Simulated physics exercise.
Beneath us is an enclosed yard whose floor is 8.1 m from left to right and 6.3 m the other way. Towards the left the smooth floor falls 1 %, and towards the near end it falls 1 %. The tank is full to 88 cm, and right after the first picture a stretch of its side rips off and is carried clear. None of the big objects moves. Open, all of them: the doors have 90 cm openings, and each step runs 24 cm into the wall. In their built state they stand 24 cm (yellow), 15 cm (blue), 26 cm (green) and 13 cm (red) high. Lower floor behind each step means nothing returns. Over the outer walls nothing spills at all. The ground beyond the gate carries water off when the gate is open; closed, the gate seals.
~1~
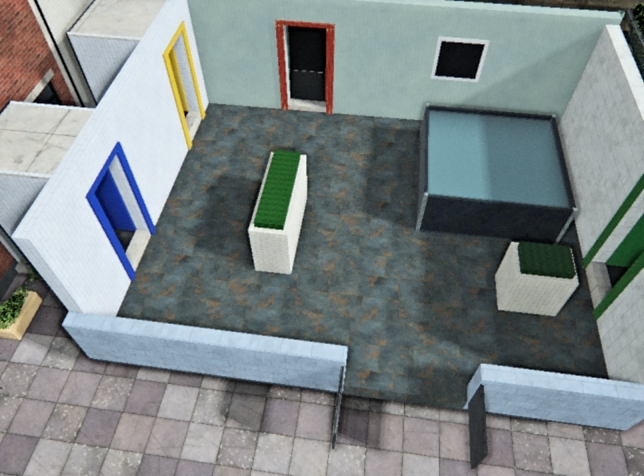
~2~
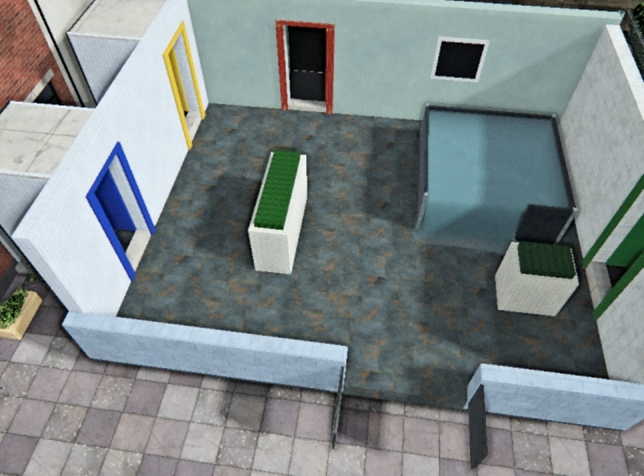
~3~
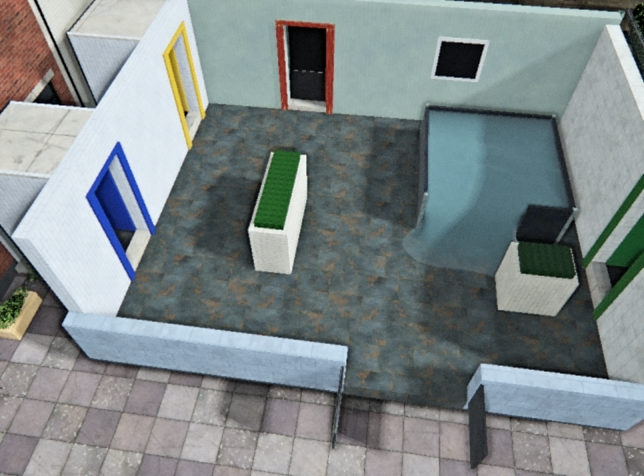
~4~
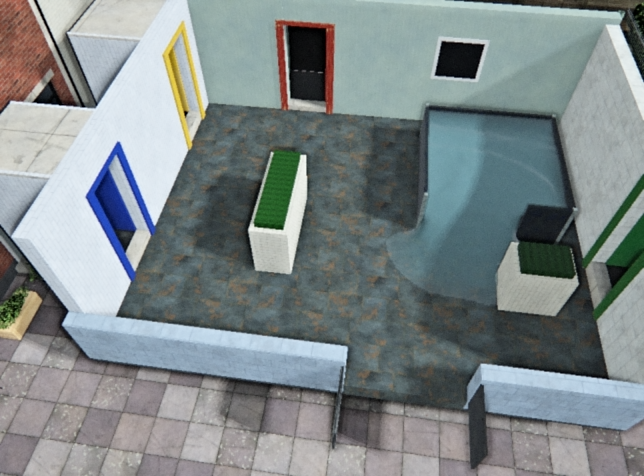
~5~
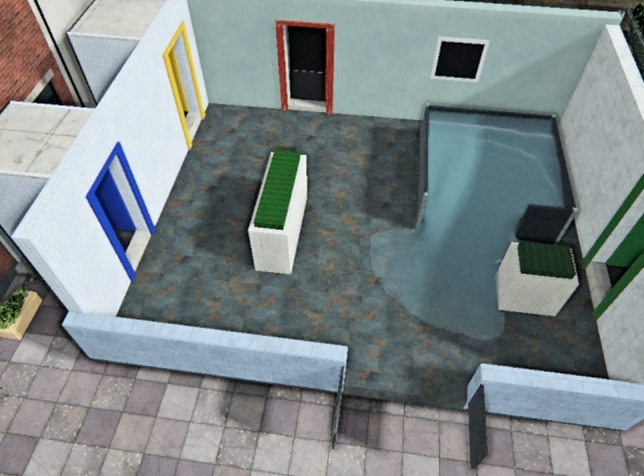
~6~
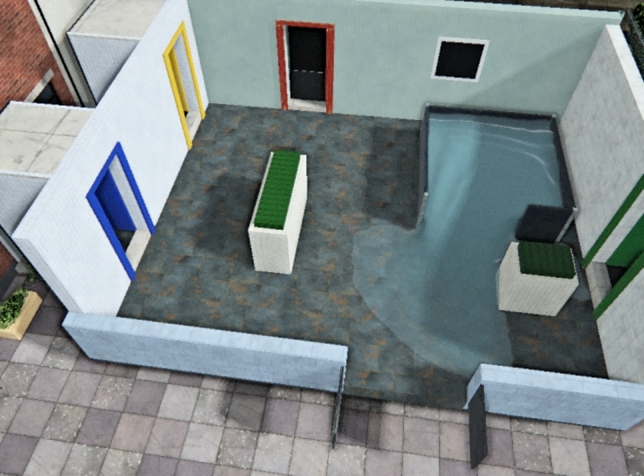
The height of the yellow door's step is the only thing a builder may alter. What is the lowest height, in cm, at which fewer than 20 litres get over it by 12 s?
8 cm.
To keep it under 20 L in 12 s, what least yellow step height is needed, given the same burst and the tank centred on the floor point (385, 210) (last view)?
At least some 13.0 centimetres tall.
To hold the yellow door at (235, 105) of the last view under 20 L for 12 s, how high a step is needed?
About 7.5 cm.
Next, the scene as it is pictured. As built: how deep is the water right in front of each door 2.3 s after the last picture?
At the yellow door the depth is 0 cm, at blue 0 cm, at green 15 cm and at red 0 cm.
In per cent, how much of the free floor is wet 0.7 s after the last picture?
30 %.
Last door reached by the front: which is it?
Door: Red.
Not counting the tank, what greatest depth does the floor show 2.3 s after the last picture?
Max depth: Around 38 cm.
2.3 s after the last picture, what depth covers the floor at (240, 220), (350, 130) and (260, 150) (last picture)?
Depths of roughly 0 cm, 0 cm and 0 cm, in that order.
Then, 0.7 s after the last picture water covers 30 % of the floor, deepest (51 cm) near (496, 275); it has not reached the yellow door.
Then, 2.3 s after the last picture water covers 45 % of the floor, deepest (38 cm) near (106, 340); it has not reached the yellow door.
Then, 11.3 s after the last picture water covers 90 % of the floor, deepest (12 cm) near (106, 340); 9 cm at the yellow door, 0 litres in over its 24 cm step.
At the yellow door as built, the water peaked near 13 cm, 9.7 s after the last picture.
Run again over the same 12 s with other heights there, 34 litres in over 6.5 cm, 12 litres over 9 cm. The limit of 20 litres is kept from about 8 cm up.
